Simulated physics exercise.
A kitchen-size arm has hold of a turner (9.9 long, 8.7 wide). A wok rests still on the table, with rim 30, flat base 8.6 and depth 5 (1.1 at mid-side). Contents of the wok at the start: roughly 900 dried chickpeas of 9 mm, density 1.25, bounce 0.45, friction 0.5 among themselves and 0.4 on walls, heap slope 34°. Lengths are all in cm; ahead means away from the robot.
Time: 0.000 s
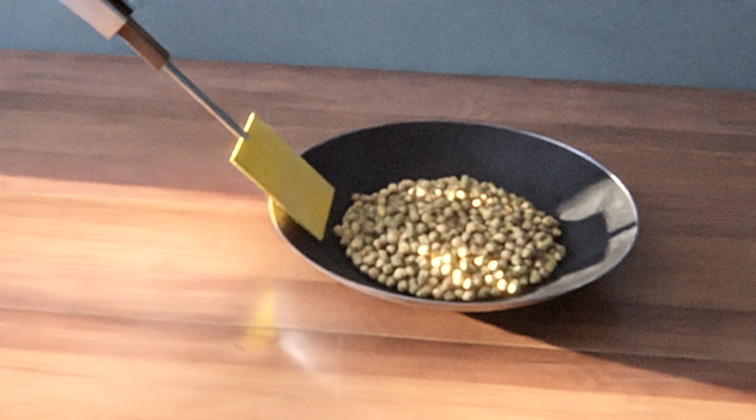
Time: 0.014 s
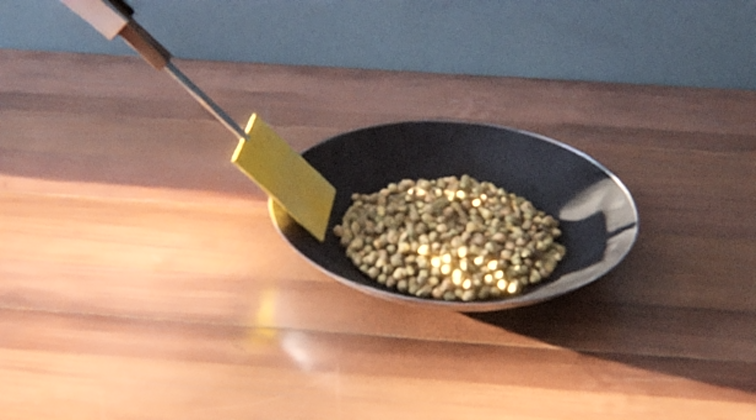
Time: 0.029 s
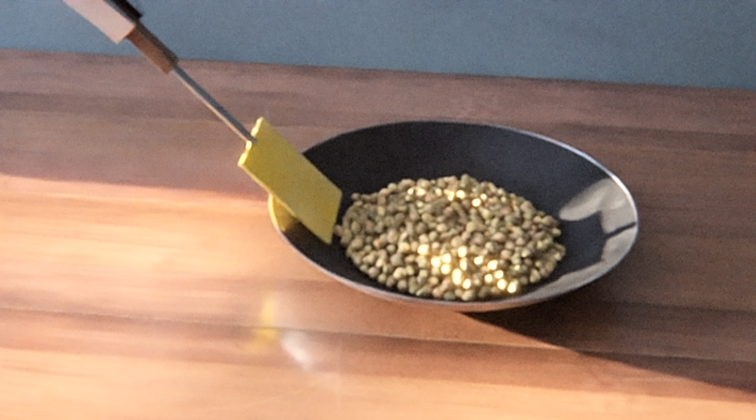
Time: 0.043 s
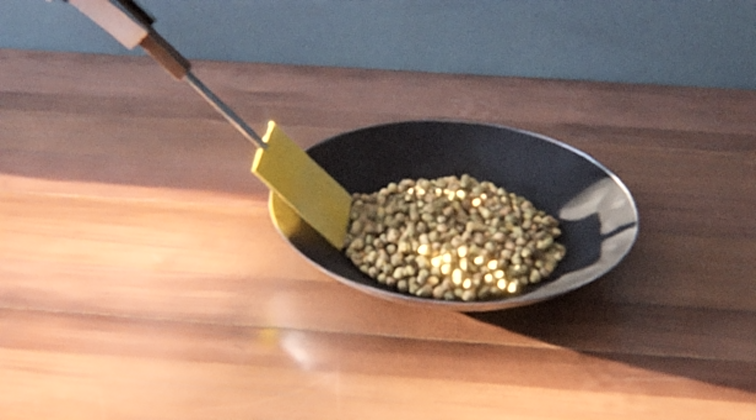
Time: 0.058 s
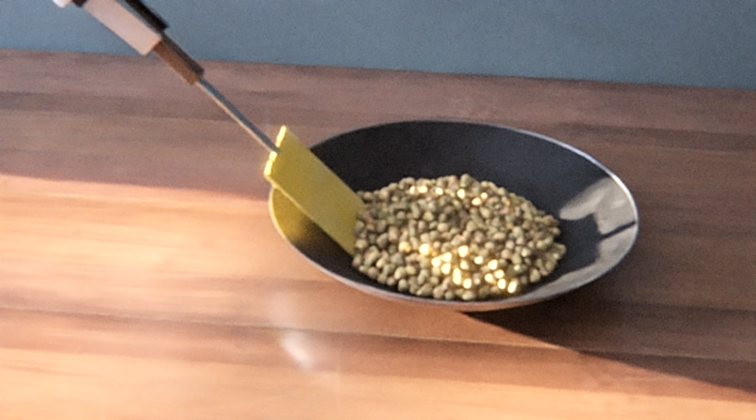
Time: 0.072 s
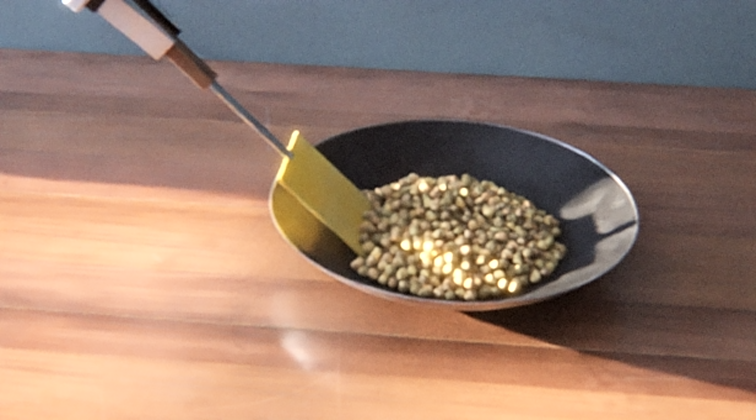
The footage shows a yellow turner on a metal shaft at the left side of a dark wok of dried chickpeas on a wooden table. The turner moves slightly right and down against the pile, whose left edge shifts a little.
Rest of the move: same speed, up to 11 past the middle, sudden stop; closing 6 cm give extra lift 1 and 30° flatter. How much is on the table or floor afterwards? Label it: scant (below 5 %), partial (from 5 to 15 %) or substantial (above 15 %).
Substantial (above 15 %).
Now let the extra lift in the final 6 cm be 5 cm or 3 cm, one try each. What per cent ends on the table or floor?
It works out to some 20 per cent for the first setting and some 25 per cent for the second.
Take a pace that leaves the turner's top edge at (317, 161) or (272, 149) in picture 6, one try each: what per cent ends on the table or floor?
First try about 35 %, second try about 20 %.
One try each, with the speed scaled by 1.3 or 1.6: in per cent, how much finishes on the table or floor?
Near 30 and near 35 percent respectively.
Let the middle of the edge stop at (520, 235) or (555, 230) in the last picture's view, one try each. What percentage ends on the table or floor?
Estimates, in order: 0 % and 10 %.
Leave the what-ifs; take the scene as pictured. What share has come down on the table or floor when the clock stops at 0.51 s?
It is near 25 percent.
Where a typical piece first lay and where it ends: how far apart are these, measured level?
I'd estimate close to 7 centimetres.
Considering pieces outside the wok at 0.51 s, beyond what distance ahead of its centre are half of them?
It sits close to 20 cm ahead of the middle.
After 0.17 s, sloping 45°, highest piece 4 above the table; 900 in the wok.
After 0.26 s, sloping 38°, highest piece 6 above the table; 900 in the wok.
After 0.51 s, sloping 15°, highest piece 6 above the table; 673 in the wok, 222 on the table or floor, 5 on the blade or in flight.
After 1.56 s, sloping 15°, highest piece 6 above the table; 670 in the wok, 230 on the table or floor.
In the end, 670 in the wok, 230 on the table or floor. That is 26 % on the table or floor.
